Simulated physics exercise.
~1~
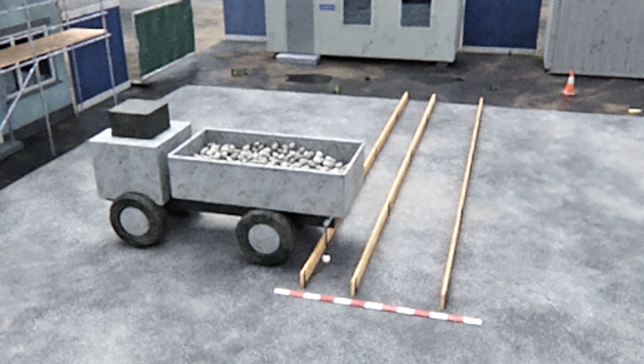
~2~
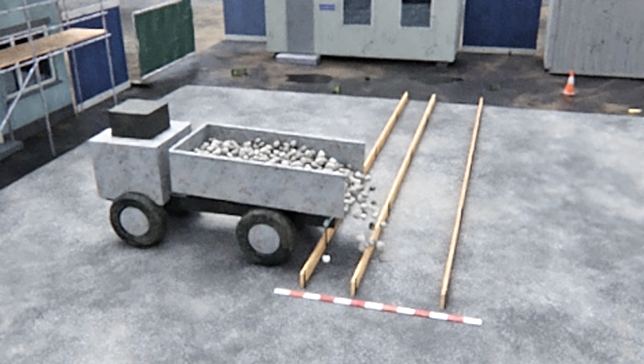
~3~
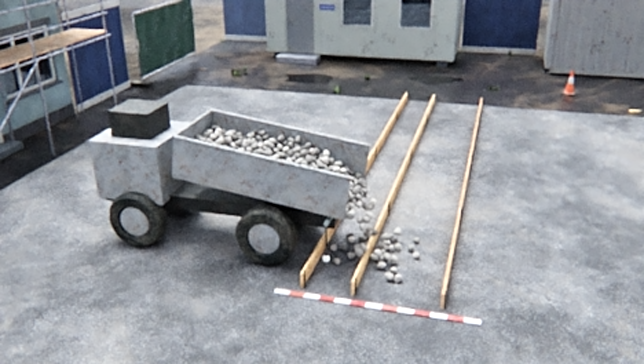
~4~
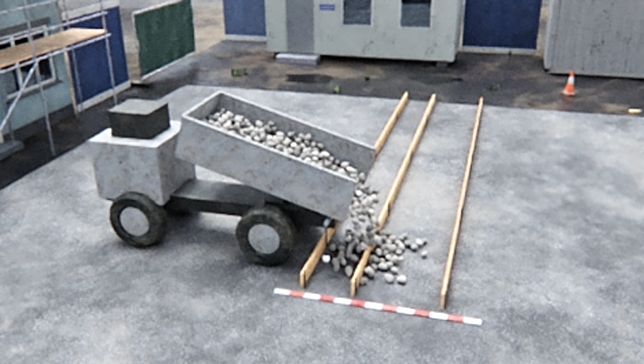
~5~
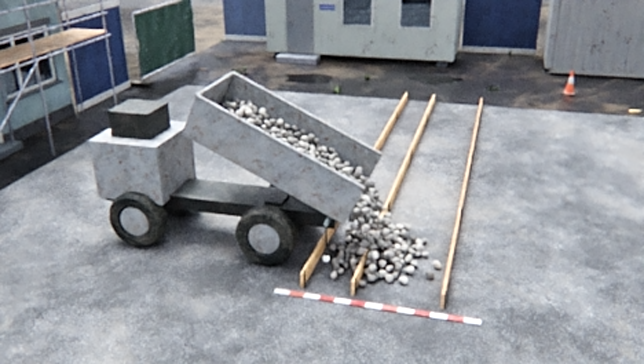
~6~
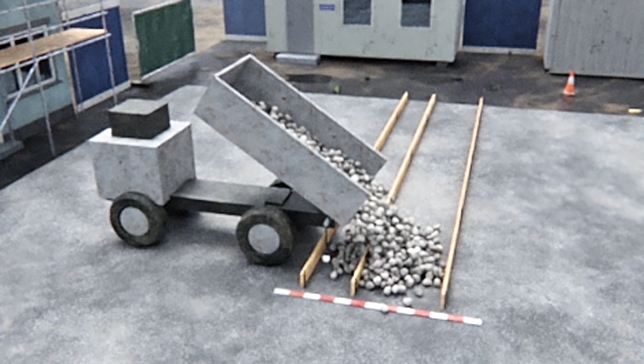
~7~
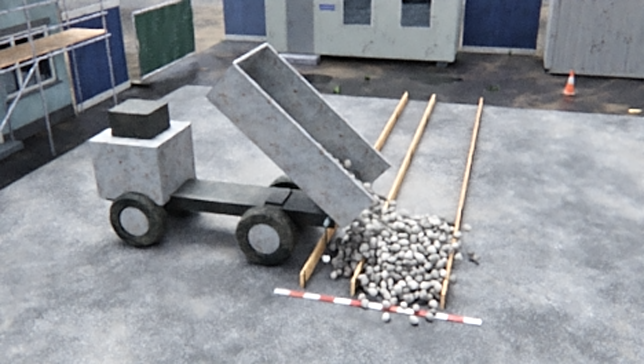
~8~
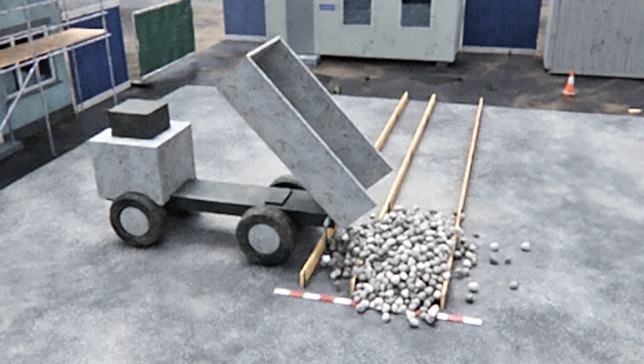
At first, a grey tipping truck with a level bed full of pale, rounded stones stands on a paved yard beside three long wooden planks and a red-and-white striped staff. The bed begins to tilt, and a few stones trickle from its open right end. As it rises more steeply, the stones slide down and heap up between the planks. The pile spreads right to the farthest plank and forward over the staff. Finally the bed stands steeply raised and empty, with most stones piled between the planks and a few scattered beyond the last one.
